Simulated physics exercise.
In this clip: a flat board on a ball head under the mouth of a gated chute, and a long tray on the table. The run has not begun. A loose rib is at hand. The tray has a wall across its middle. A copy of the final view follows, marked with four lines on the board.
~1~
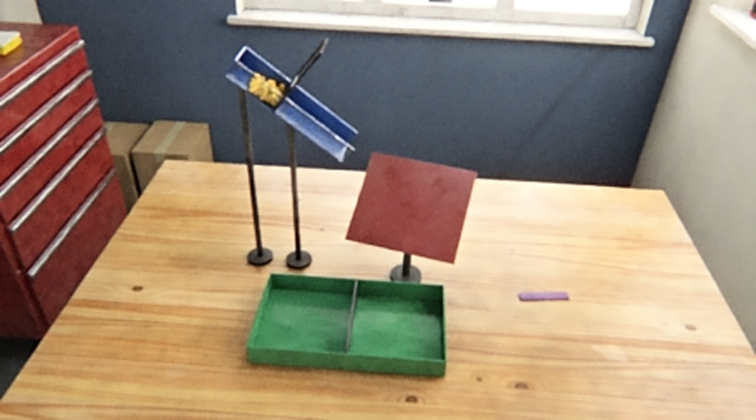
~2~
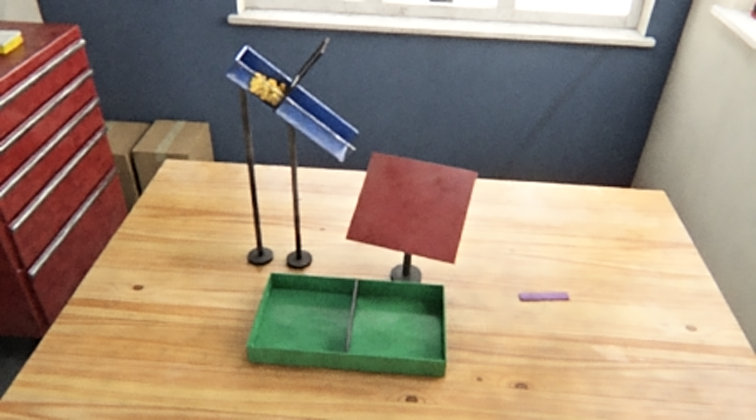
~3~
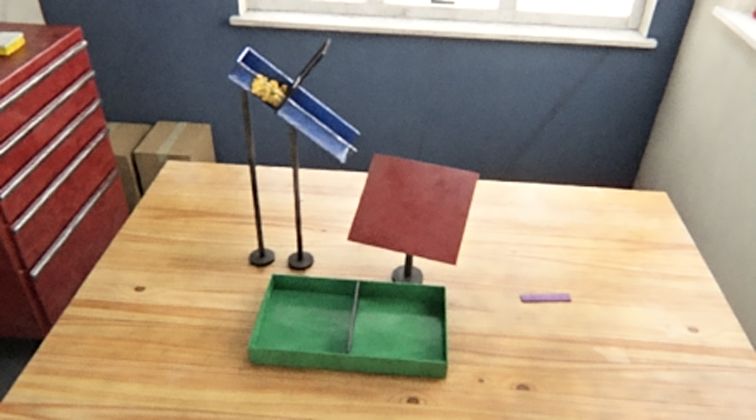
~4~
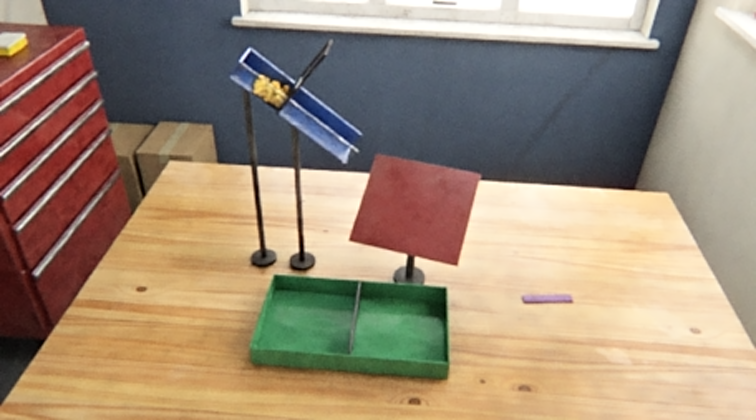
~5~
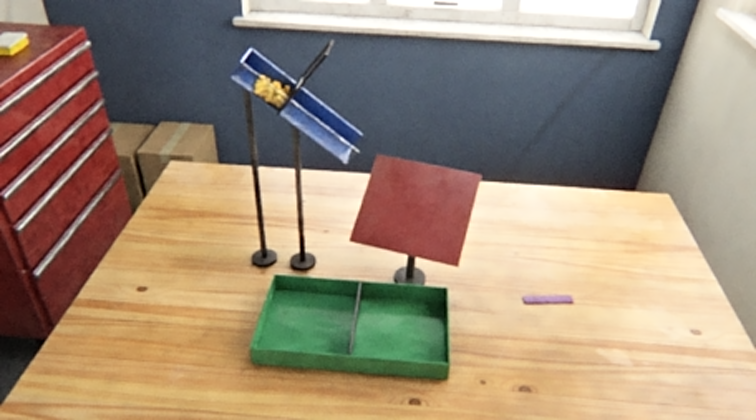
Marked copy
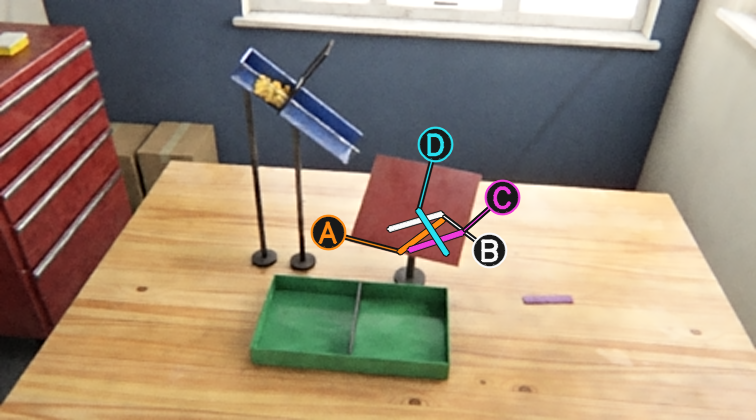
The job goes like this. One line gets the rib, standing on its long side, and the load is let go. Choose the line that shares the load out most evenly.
Choose B.
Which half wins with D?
The right half.
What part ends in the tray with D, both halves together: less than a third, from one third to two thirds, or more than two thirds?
It is more than two thirds.
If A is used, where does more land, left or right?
The right half.
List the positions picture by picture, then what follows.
Load behind the gate at (268, 92), puffed corn balls; lip of the chute at (344, 154), sloping fairly steeply, in the first picture.
Middle of the board at (412, 205), tilted fairly steeply; middle of its low edge at (399, 251); of its high edge at (424, 162), in the second picture.
Front corners of the tray at (248, 347) and (448, 362); front end of its middle wall at (347, 355); gate still shut at (294, 86), in the third picture.
Middle of the load at (272, 94); lip at (348, 155), in the fourth picture.
Middle of the load at (273, 94); lip at (349, 156), in the fifth picture.
On the marked copy, line A from (442, 219) to (400, 251); line B from (441, 214) to (390, 229); line C from (461, 232) to (410, 249); line D from (418, 210) to (446, 253).
If A is chosen, of what is caught, a small part in the left half, most in the right.
If B is chosen, of what is caught, about half in the left half, about half in the right.
If C is chosen, of what is caught, a small part in the left half, nearly all in the right.
If D is chosen, of what is caught, a small part in the left half, nearly all in the right.
